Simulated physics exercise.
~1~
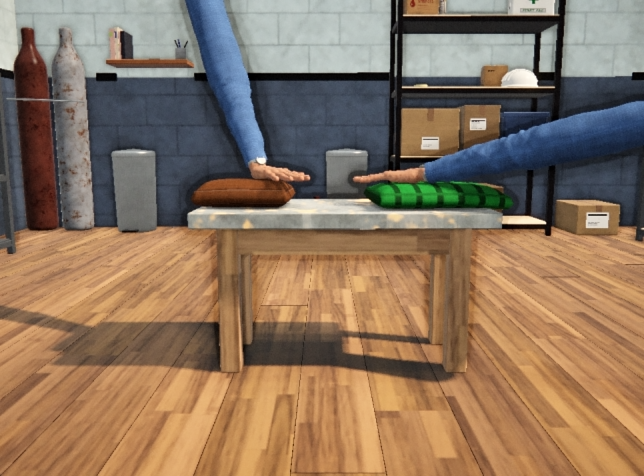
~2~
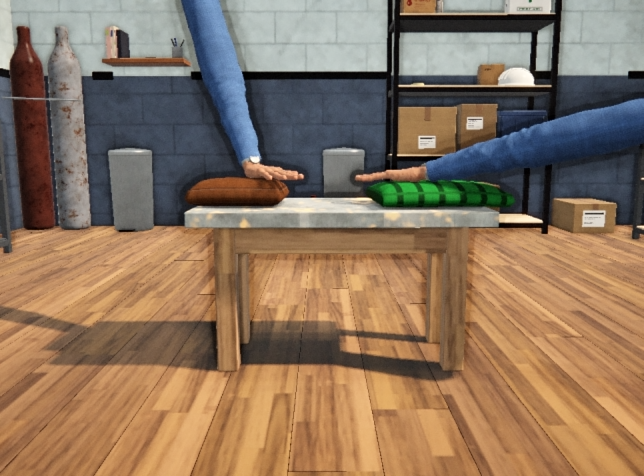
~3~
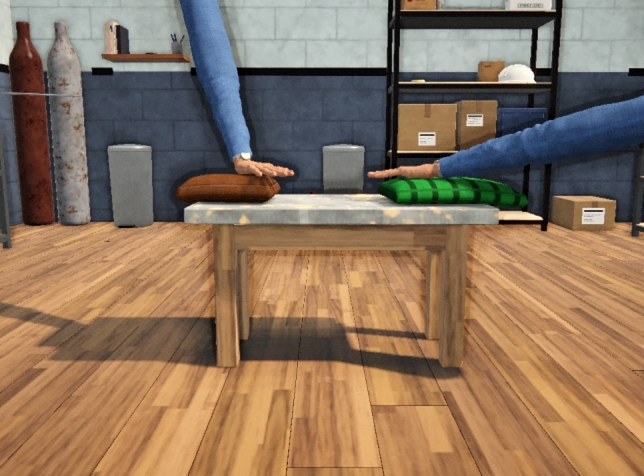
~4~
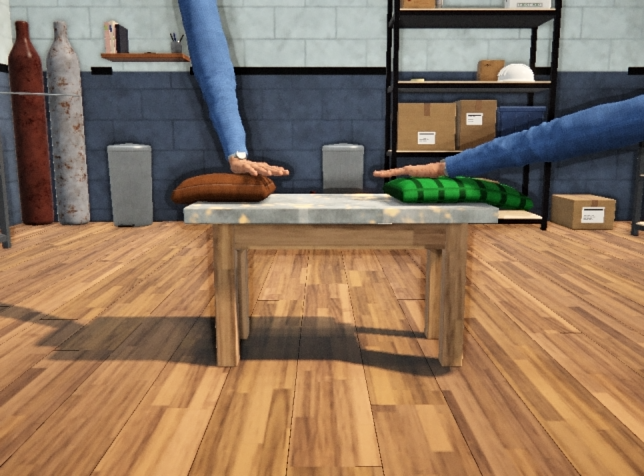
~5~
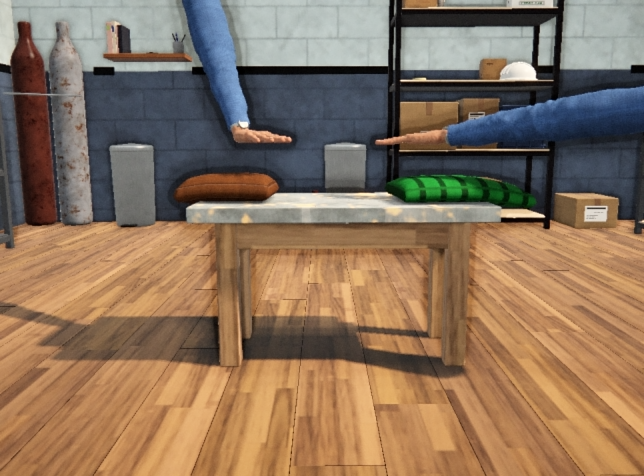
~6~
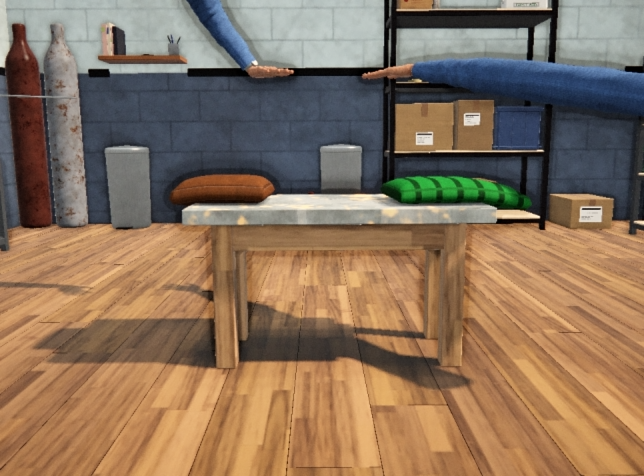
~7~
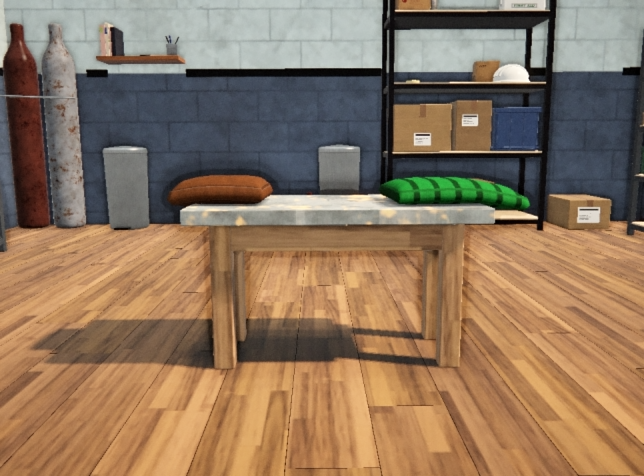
In a workshop with a wooden floor, two blue-sleeved arms pushed a brown sack left and a green folded blanket right, toward opposite ends of a bench, then lifted away out of view, and both things stayed resting on top.
